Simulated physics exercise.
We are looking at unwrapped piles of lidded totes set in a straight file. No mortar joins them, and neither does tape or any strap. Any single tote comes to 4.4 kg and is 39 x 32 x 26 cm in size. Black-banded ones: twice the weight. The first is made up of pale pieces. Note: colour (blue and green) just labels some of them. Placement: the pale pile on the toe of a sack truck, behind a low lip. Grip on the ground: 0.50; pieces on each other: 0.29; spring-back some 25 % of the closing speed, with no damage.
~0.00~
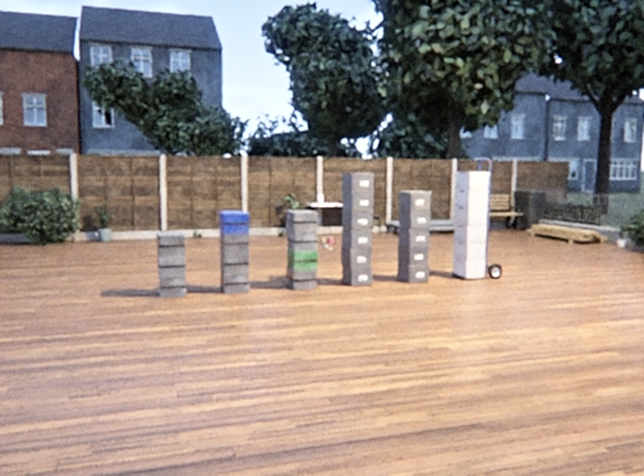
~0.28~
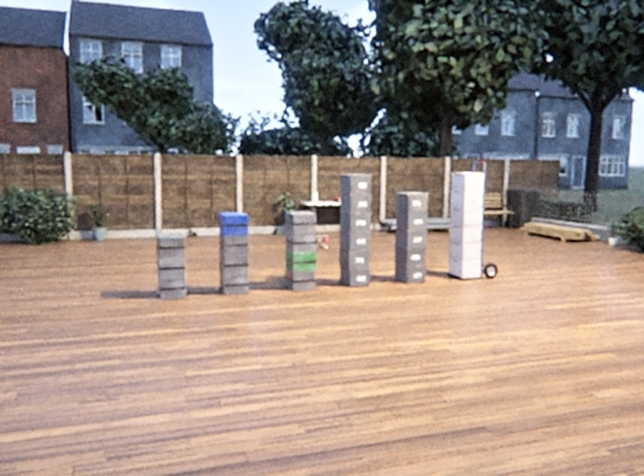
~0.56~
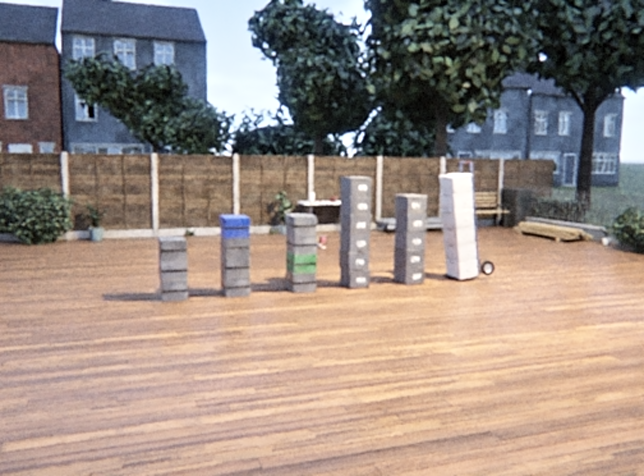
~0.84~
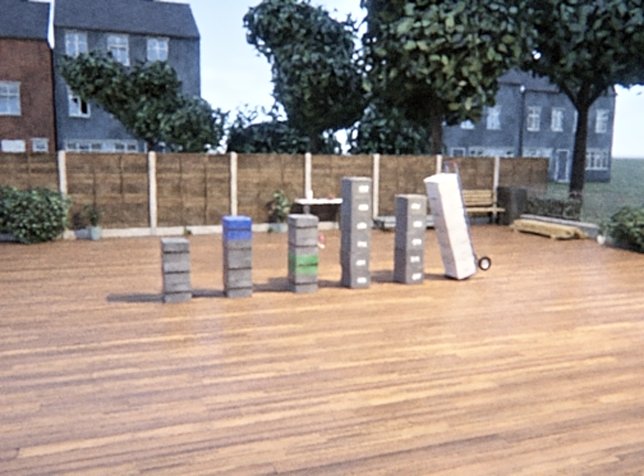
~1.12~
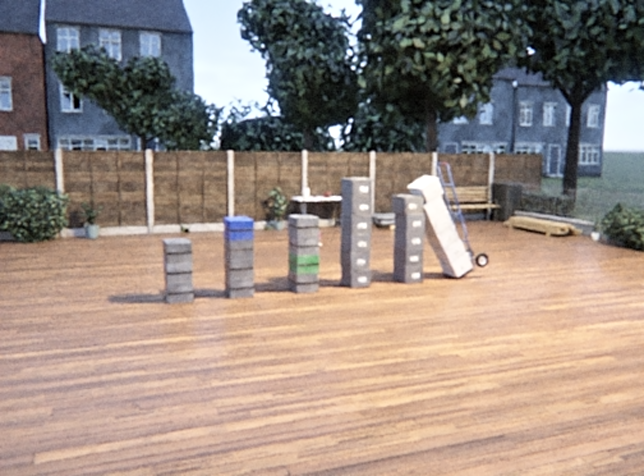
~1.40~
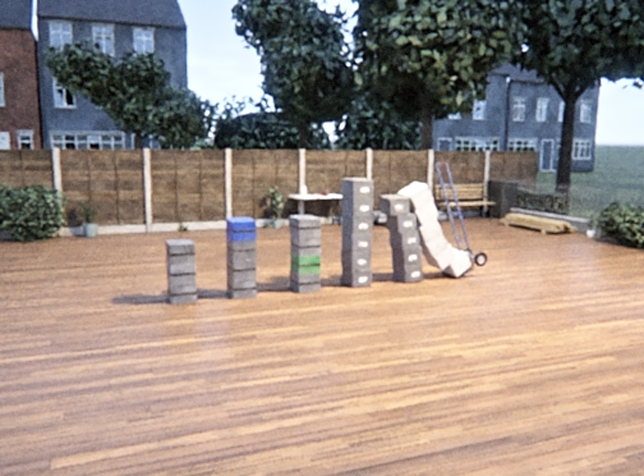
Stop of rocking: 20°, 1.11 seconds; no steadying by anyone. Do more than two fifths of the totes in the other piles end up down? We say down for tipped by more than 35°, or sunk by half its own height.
Yes.
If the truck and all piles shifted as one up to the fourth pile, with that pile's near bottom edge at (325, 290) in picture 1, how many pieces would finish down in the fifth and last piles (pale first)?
Pile by pile, fifth 3 and last 2.
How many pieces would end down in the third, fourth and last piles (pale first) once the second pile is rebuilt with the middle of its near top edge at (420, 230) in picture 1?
Down by pile: Third 5, fourth 3, last 1.
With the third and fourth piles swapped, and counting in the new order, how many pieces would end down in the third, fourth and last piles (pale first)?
After the swap, the third pile would have 3 down, the fourth 5 and the last 1.
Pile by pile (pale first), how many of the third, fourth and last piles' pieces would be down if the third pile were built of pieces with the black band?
Down per pile - third: 6, fourth: 3, last: 2.
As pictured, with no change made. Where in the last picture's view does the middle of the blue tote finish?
Around (147, 293).
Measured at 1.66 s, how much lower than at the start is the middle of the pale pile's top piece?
Roughly 30 cm.
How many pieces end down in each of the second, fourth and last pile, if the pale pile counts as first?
By pile: Second 5, fourth 3, last 2.
Around 1.66 s, 6 of the pale pile down; none of the 22 other totes down, 6 disturbed.
Around 2.06 s, 6 of the pale pile down; 5 of the 22 other totes down.
Around 2.80 s, 6 of the pale pile down; 12 of the 22 other totes down; green tote tipped 36°; blue tote displaced 13 cm.
Around 3.78 s, 6 of the pale pile down; 18 of the 22 other totes down; green tote tipped 47°, 18 cm lower; blue tote tipped 8°, 26 cm lower.
Finally (5.4 s), 6 of the pale pile down; 18 of the 22 other totes down; blue tote upside down; green tote tipped 47°, 18 cm lower. That is 82 per cent. Seen by the last camera, middles, blue tote near (147, 293), green tote near (271, 278).
